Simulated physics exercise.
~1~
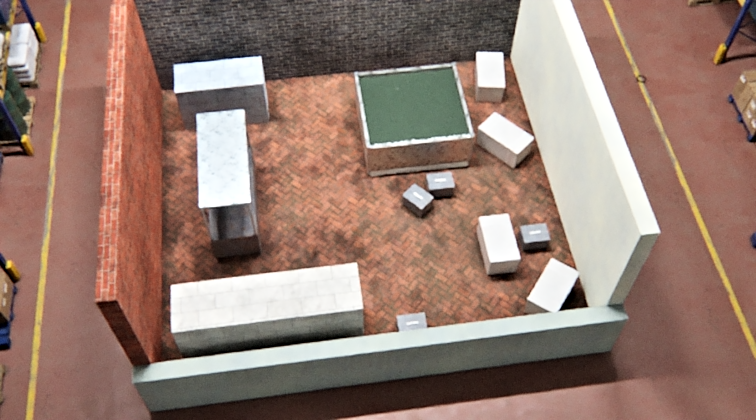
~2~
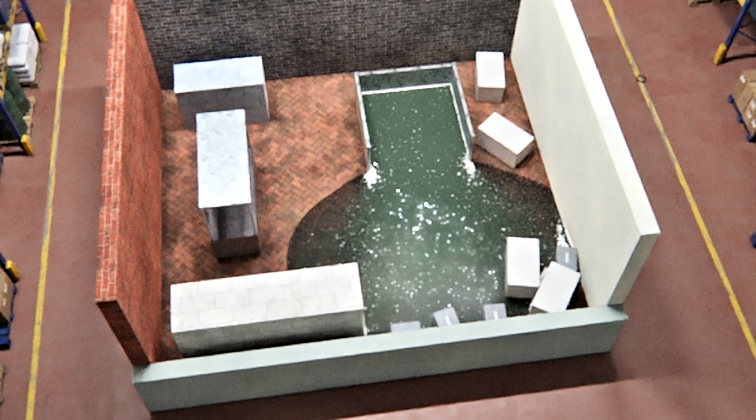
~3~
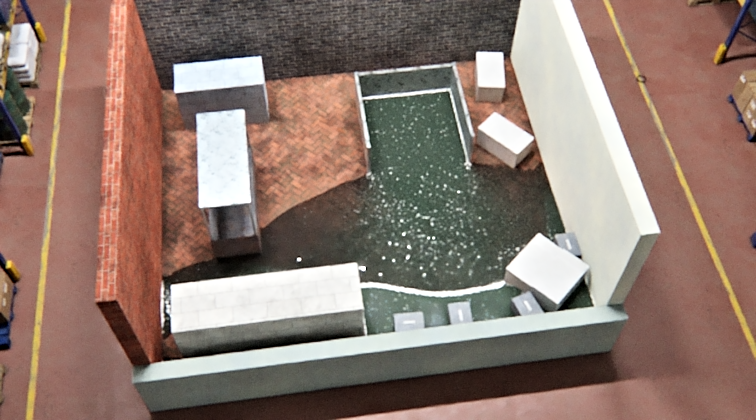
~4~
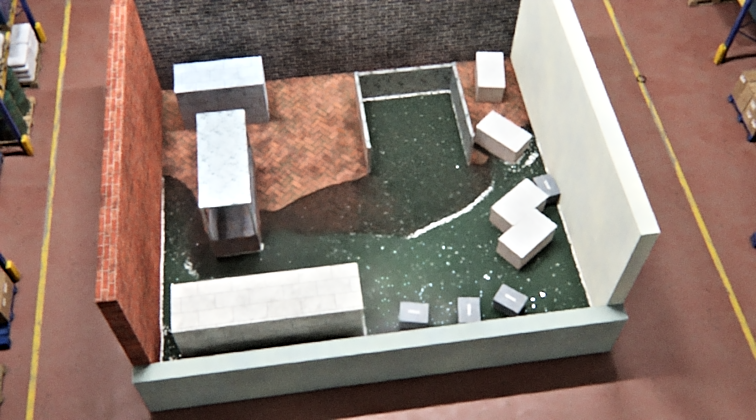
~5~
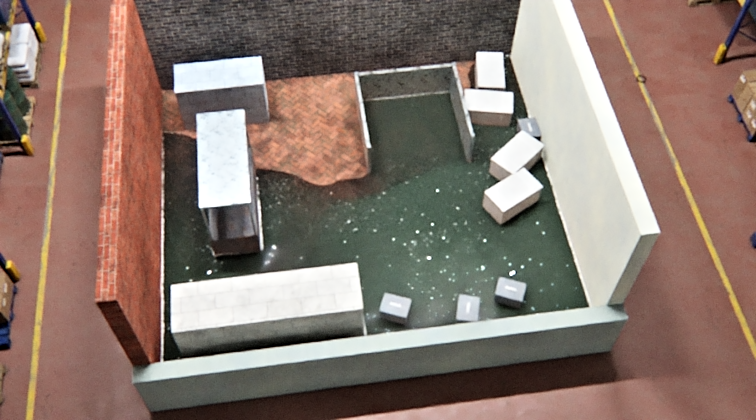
Dark green water burst out of the open tank toward the near wall, sweeping small gray boxes and larger white ones along, then spread left around the long blocks and carried several boxes back up the right side, leaving only a brick patch dry.
